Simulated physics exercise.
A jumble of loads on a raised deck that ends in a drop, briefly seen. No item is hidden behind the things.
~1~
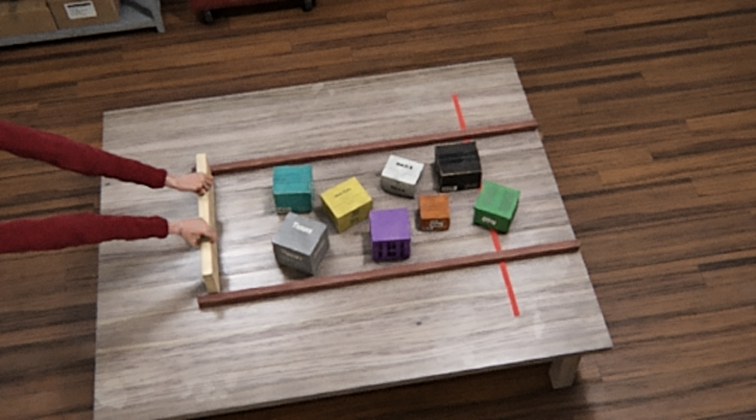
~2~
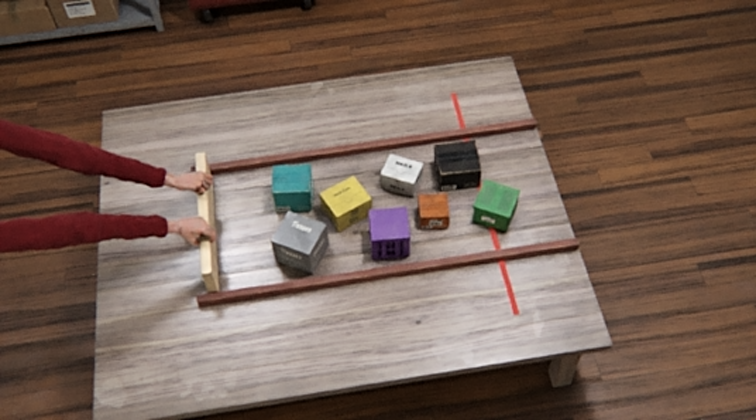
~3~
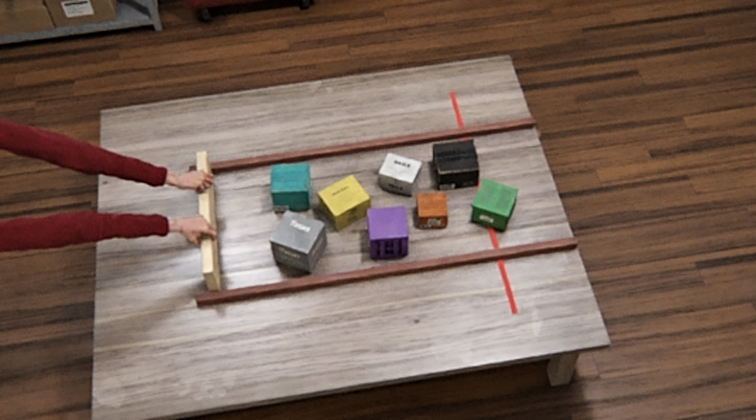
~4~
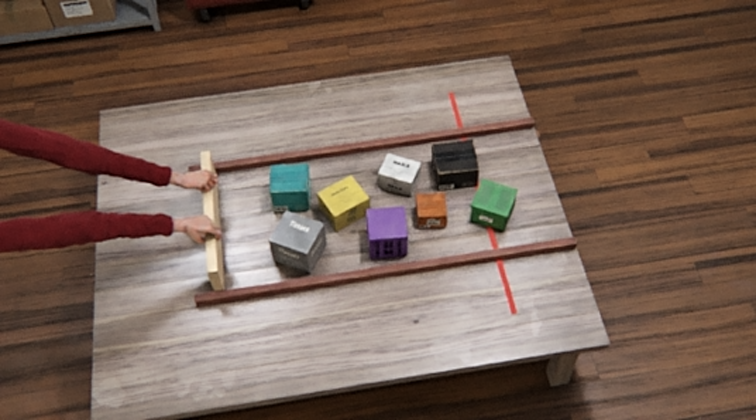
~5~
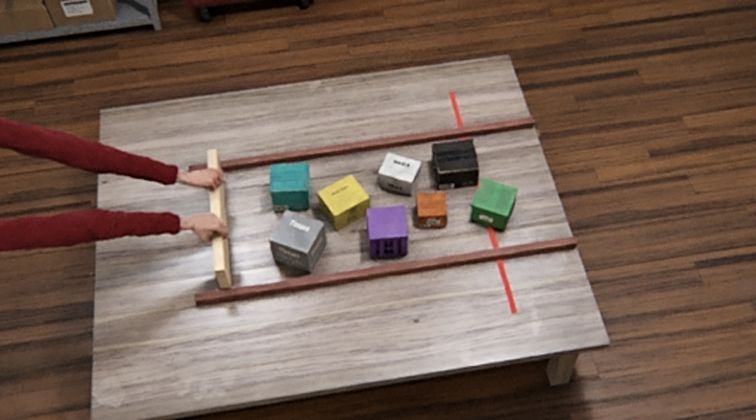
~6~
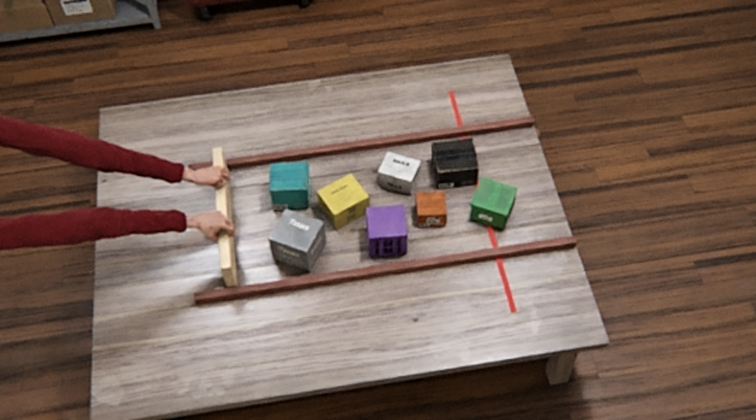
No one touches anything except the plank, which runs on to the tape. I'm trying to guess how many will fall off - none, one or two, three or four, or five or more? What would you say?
I'd say one or two.
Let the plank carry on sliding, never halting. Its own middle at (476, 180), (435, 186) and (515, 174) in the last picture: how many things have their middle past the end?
Middles past end - pos 1: 2, pos 2: 0, pos 3: 6.
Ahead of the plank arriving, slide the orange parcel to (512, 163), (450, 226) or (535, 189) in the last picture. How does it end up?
At the three spots, the orange parcel tips over, tips over and tips over.
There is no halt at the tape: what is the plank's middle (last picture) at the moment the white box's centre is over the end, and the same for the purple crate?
I'd say about (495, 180) for the first one and about (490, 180) for the second.
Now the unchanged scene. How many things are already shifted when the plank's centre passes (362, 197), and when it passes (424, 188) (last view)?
The number moved is 7 and then 8.
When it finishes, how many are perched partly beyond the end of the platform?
Number: 3.
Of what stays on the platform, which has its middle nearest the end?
Orange parcel.
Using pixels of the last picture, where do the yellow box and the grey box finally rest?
The yellow box at (525, 176), the grey box at (515, 206).
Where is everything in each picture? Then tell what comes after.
The first picture shows green tote (497, 207); black parcel (458, 167); orange parcel (434, 213); plank (208, 223); tape (483, 195).
The second picture shows black parcel (457, 166); white box (402, 176).
The third picture shows orange parcel (432, 210); grey box (299, 242).
The fourth picture shows green tote (494, 205); purple crate (387, 233).
The fifth picture shows black parcel (455, 164); plank (219, 219).
The sixth picture shows green tote (493, 204); black parcel (455, 164); orange parcel (431, 209); plank (225, 217); tape (480, 192).
Early on, none off yet; green tote at rest near (493, 204); black parcel at rest near (455, 164); orange parcel at rest near (431, 209).
A while later, none off yet; green tote travelled a little near (506, 206); black parcel travelled about its own width near (491, 161); orange parcel travelled about its own width near (473, 200).
Finally, the number that fall off is one or two; lost, black parcel and green tote.
